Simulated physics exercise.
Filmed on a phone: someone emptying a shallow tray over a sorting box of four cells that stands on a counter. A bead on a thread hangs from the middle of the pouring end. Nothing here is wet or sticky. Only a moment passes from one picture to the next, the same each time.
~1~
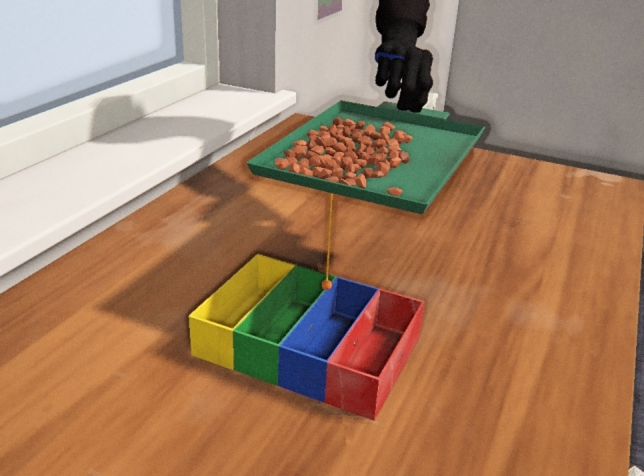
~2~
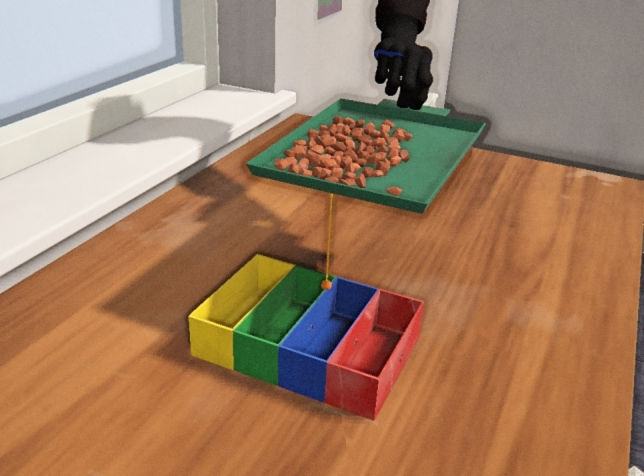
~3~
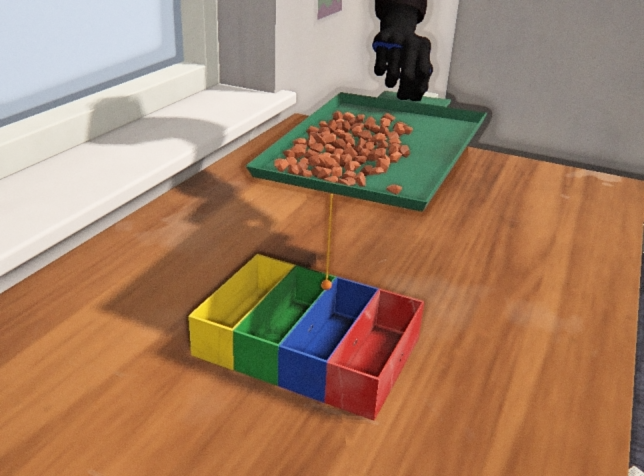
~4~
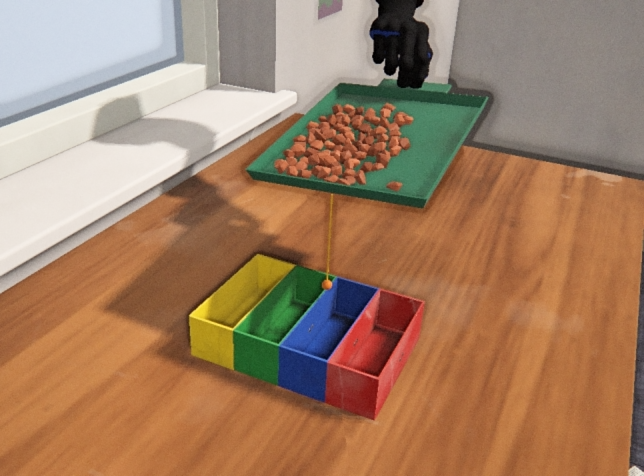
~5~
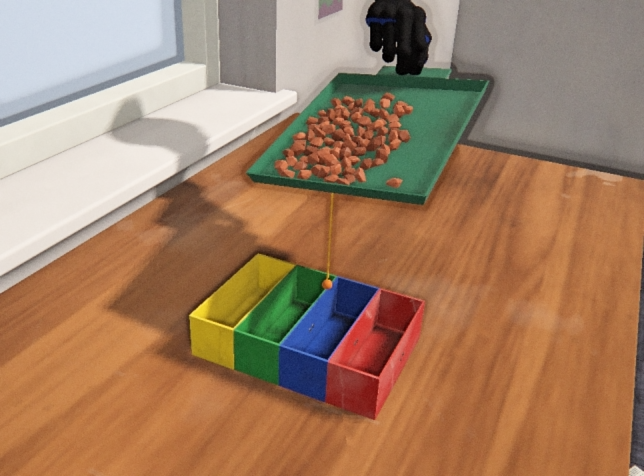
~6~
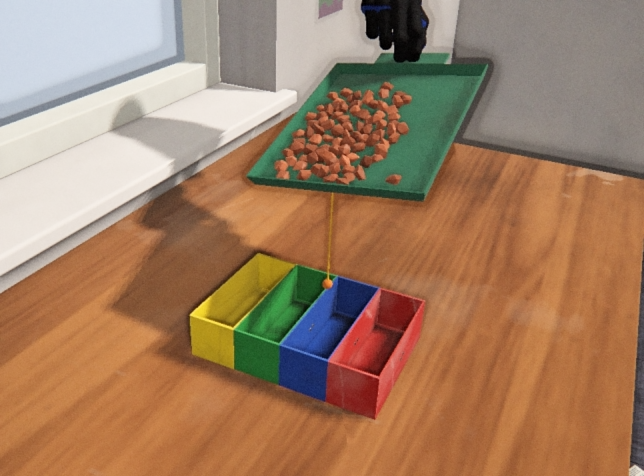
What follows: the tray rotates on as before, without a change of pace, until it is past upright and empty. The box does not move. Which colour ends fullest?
Most goes to the yellow cell.
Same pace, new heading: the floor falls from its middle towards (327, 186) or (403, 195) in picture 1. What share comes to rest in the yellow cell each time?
First some 40, then 0 per cent.
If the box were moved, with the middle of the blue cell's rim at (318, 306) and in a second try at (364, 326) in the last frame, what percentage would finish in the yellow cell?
The first gives 40 %, the second 40 %.
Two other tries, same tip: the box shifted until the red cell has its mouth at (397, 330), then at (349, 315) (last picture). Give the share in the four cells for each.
In turn 60 and 100 in a hundred.
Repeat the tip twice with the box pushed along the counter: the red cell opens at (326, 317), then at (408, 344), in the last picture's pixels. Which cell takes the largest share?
One: Green. Two: That yellow cell.
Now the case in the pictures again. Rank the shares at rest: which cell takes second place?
In second place: That green cell.
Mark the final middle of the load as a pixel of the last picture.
Close to (247, 323).
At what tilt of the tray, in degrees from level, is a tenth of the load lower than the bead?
Near 80 degrees.
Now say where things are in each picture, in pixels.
The first picture shows corners of the pouring end (253, 162) and (424, 201), level; middle of the load (349, 152), bits of crushed brick; bead on its thread (327, 285); yellow cell (212, 339); green cell (256, 354); blue cell (303, 370); red cell (352, 387).
The second picture shows corners of the pouring end (252, 163) and (423, 201), level; middle of the load (348, 151).
The third picture shows corners of the pouring end (252, 165) and (423, 199), tipped barely, lowest at the left corner; middle of the load (348, 149).
The fourth picture shows corners of the pouring end (252, 168) and (423, 196), tipped a little, lowest at the left corner; middle of the load (348, 144).
The fifth picture shows corners of the pouring end (252, 171) and (422, 193), tipped a little, lowest at the left corner; middle of the load (347, 140).
The sixth picture shows corners of the pouring end (252, 174) and (421, 190), tipped clearly, lowest at the left corner; middle of the load (346, 136); yellow cell (213, 338); green cell (257, 353); blue cell (303, 369); red cell (353, 386).
Just after the last frame, tray tipped steeply; almost all on the tray; just a few falling or outside the box.
A moment on, tray tipped past a quarter turn; roughly half in the yellow cell; roughly a quarter in the green cell; just a few in the blue cell; roughly a quarter falling or outside the box.
Further on, tray tipped past a quarter turn; roughly half in the yellow cell; roughly a quarter in the green cell; just a few in the blue cell; roughly a quarter falling or outside the box.
When it is over, tray tipped past a quarter turn; roughly half in the yellow cell; roughly a quarter in the green cell; just a few in the blue cell; not one in the red cell; roughly a quarter outside the box.
